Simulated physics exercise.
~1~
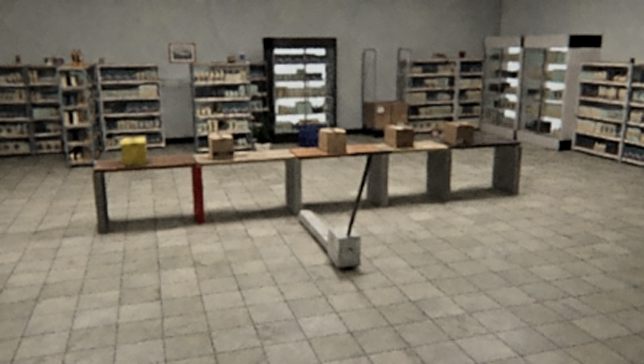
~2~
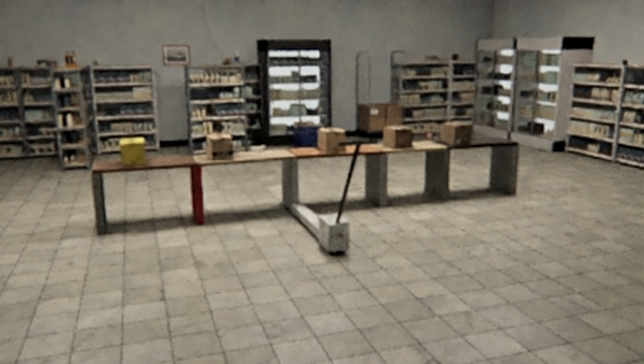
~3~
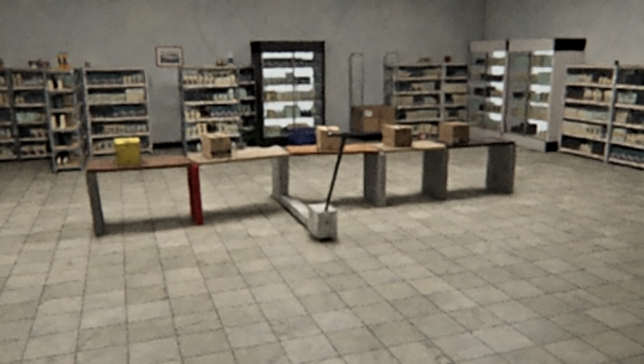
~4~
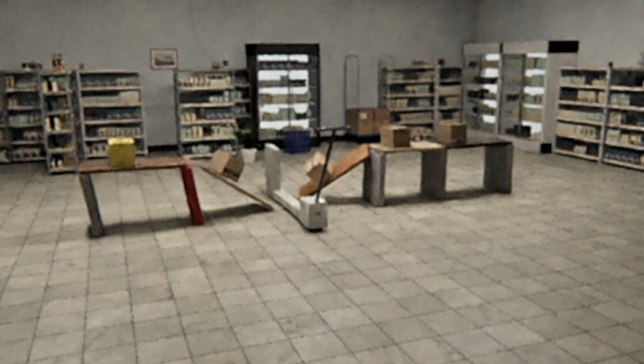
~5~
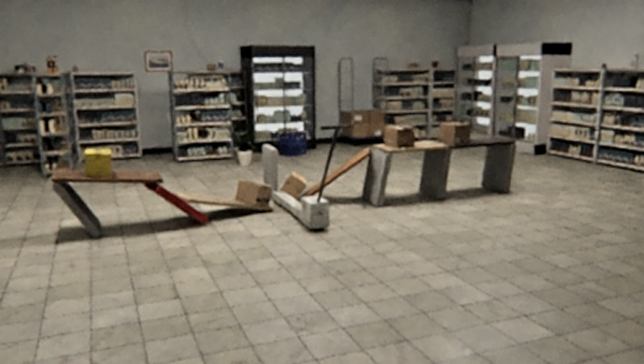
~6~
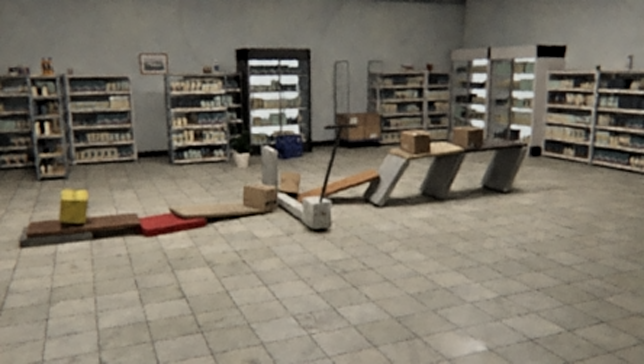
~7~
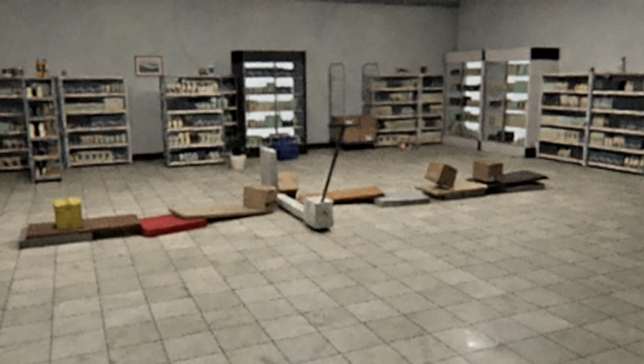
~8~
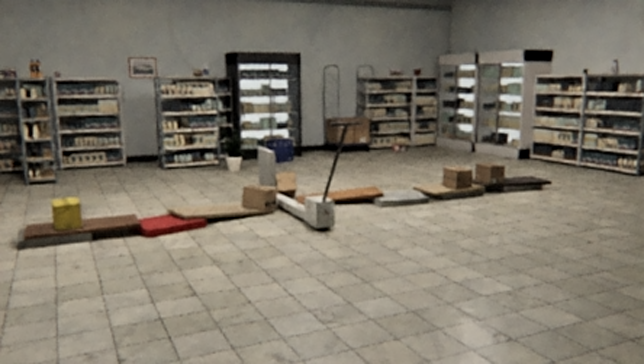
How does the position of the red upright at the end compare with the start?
At the start the red upright stands upright under the boards, and at the end it lies on its side on the floor.
